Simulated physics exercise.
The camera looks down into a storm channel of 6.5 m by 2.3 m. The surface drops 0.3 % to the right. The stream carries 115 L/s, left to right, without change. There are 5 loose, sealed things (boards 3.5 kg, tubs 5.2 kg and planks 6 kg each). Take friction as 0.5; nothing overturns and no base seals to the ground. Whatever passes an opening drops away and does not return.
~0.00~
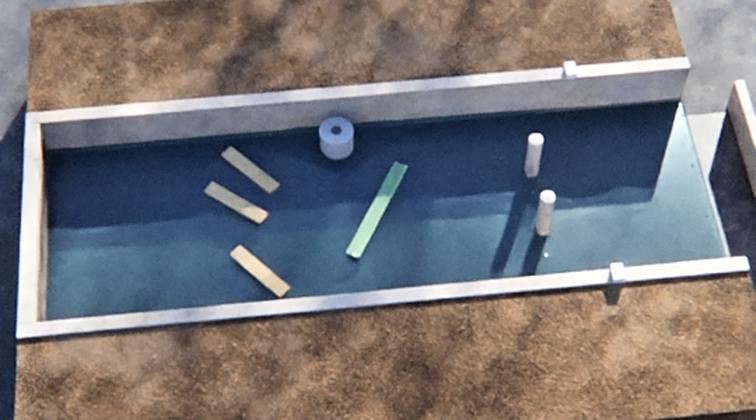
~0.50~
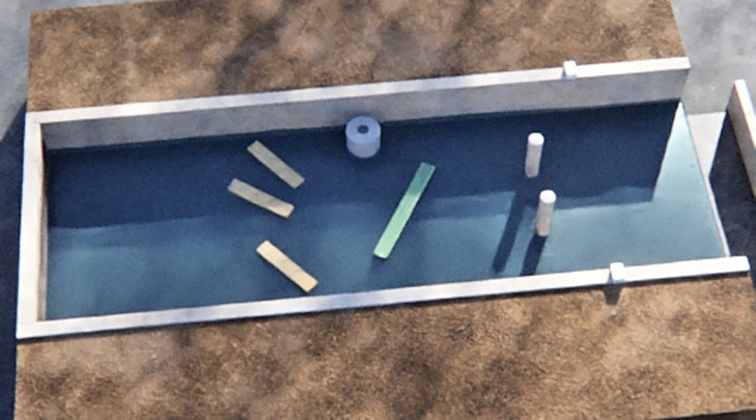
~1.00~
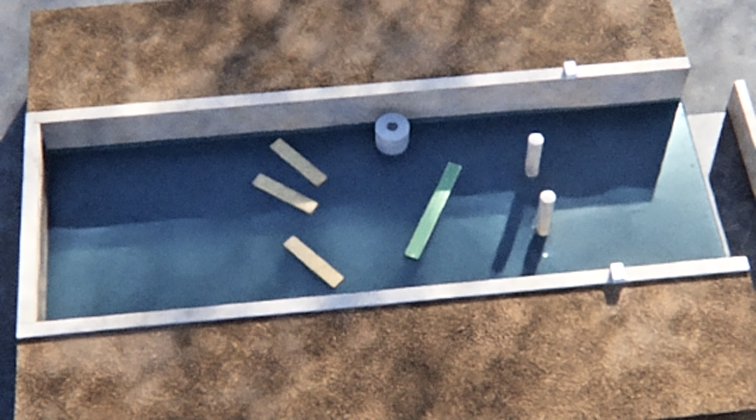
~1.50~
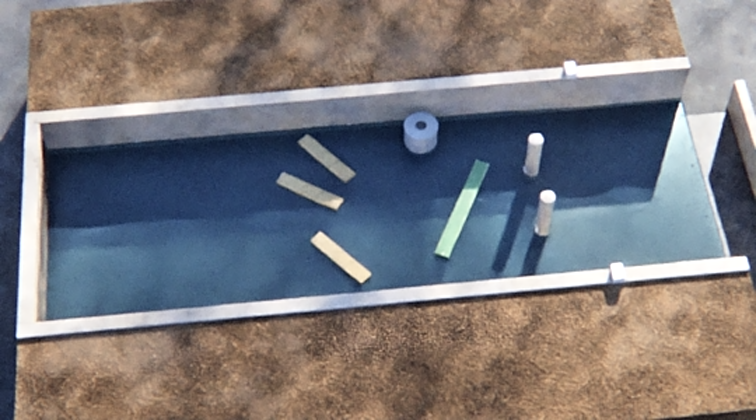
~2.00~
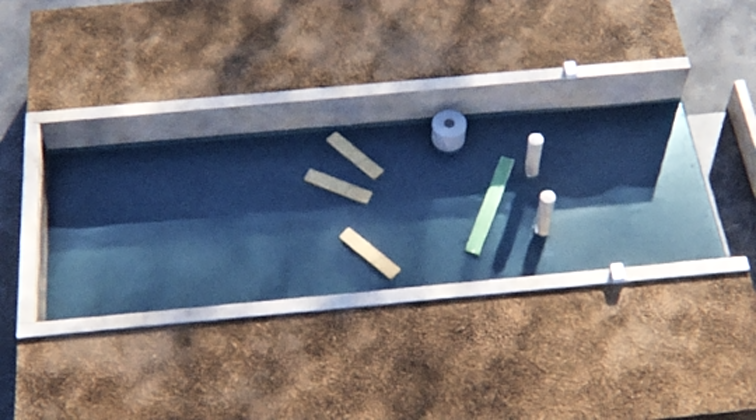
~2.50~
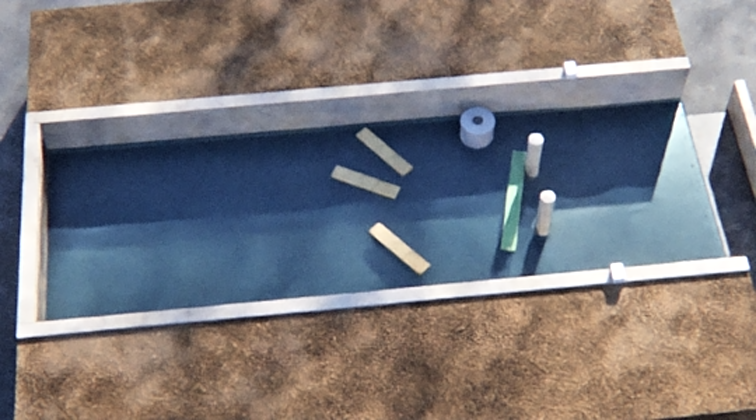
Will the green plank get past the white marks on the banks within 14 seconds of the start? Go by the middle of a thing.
Green plank stays short.
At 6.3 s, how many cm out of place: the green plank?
Roughly 140 cm by then.
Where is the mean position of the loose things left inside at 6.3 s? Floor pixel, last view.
At about (533, 189).
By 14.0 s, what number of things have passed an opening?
4 of them.
After 3.5 s the green plank is near (524, 198), 1.5 m from its start, afloat; 0 of 5 are over the mark; 5 afloat.
After 6.3 s the green plank is near (524, 199), 1.5 m from its start, afloat; 2 of 5 are over the mark; 4 afloat.
After 10.0 s the green plank is near (524, 199), 1.5 m from its start, afloat; 4 of 5 are over the mark; 1 afloat.
After 14.0 s the green plank is near (524, 199), 1.5 m from its start, afloat; 4 of 5 are over the mark; 1 afloat.
